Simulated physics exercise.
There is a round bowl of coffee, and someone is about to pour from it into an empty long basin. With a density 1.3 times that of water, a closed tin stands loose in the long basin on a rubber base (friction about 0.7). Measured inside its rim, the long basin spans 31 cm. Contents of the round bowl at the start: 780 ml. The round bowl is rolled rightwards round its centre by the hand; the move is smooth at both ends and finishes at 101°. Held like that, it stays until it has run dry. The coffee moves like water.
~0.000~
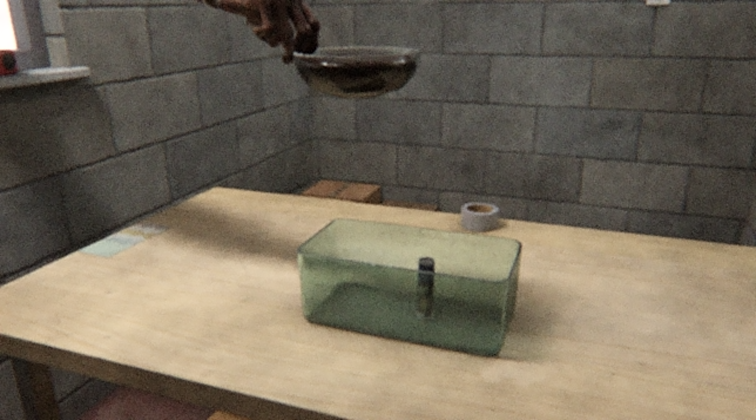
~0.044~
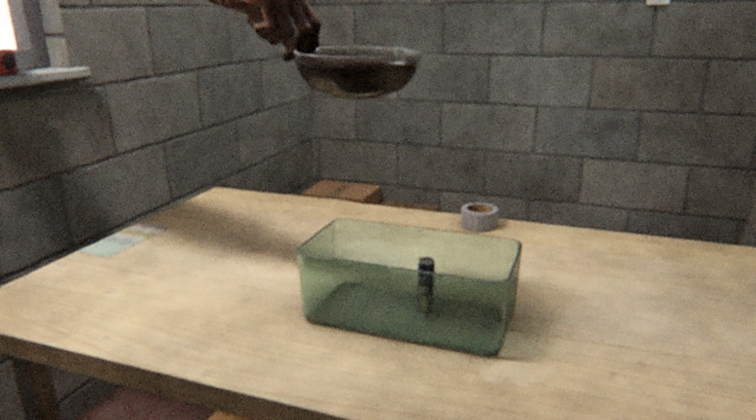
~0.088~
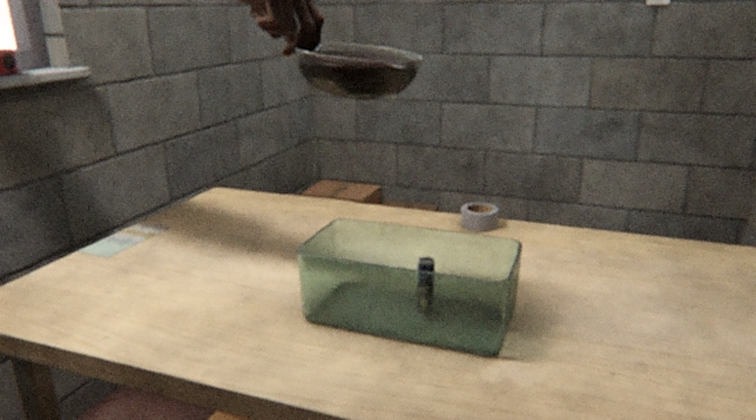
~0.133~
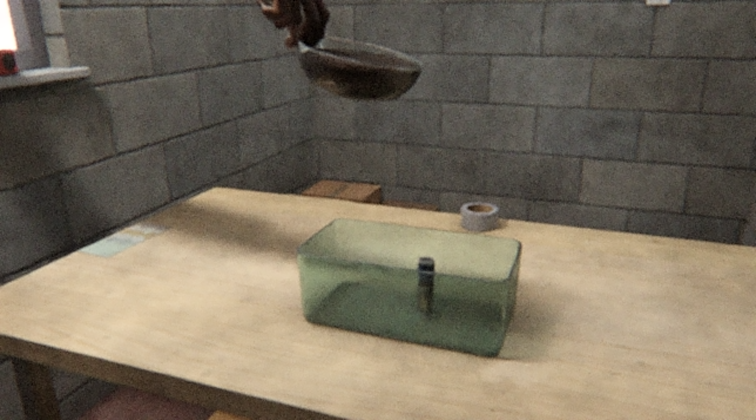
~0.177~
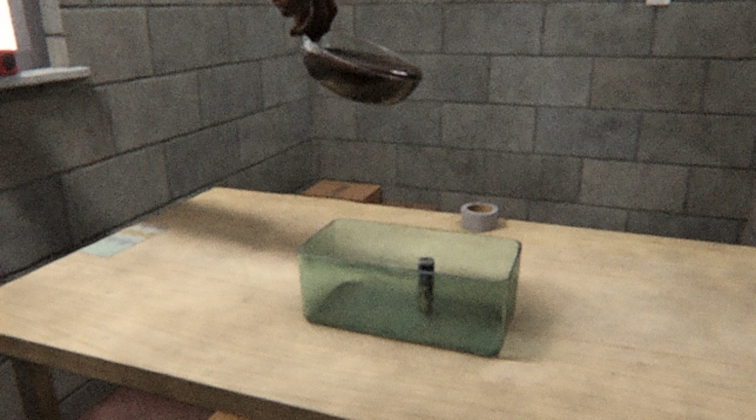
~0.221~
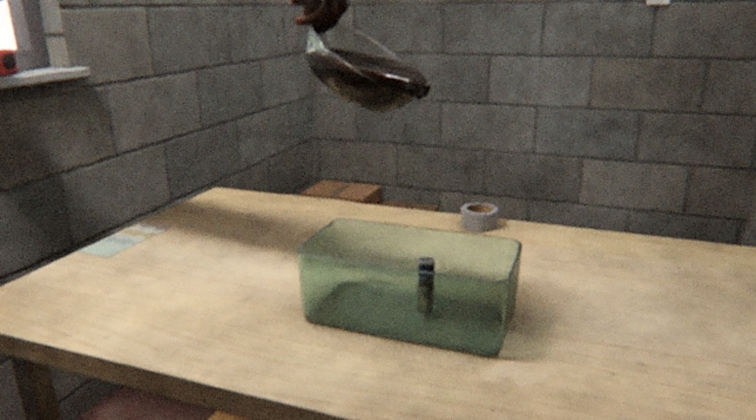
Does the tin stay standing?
It comes down.
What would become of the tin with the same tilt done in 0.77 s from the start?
After the tilt, the tin has tipped over.
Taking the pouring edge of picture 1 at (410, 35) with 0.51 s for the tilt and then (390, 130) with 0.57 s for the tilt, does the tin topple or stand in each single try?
Run one: It tumbles. Run two: It tumbles.
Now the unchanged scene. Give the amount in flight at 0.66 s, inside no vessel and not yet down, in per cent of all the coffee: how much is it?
Near 24 per cent, I'd say.
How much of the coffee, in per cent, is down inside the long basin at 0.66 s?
76 per cent or thereabouts.
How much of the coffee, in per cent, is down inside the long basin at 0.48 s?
22 %, roughly.
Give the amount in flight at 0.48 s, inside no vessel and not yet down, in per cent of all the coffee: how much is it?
My guess is roughly 76 %.
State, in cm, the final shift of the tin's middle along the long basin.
The tin's middle ends up about 6.5 cm along the basin.
After 0.48 s the tilt is 94° and 3 per cent is still to pour; the tin stands where it began.
After 0.66 s the tilt is 101° and 0 per cent is still to pour; the tin leans 25°.
After 0.86 s the tilt is 101° and 0 per cent is still to pour; the tin lies on its side.
After 1.07 s the tilt is 101° and 0 per cent is still to pour; the tin lies on its side.
In the end the tin lies on its side.
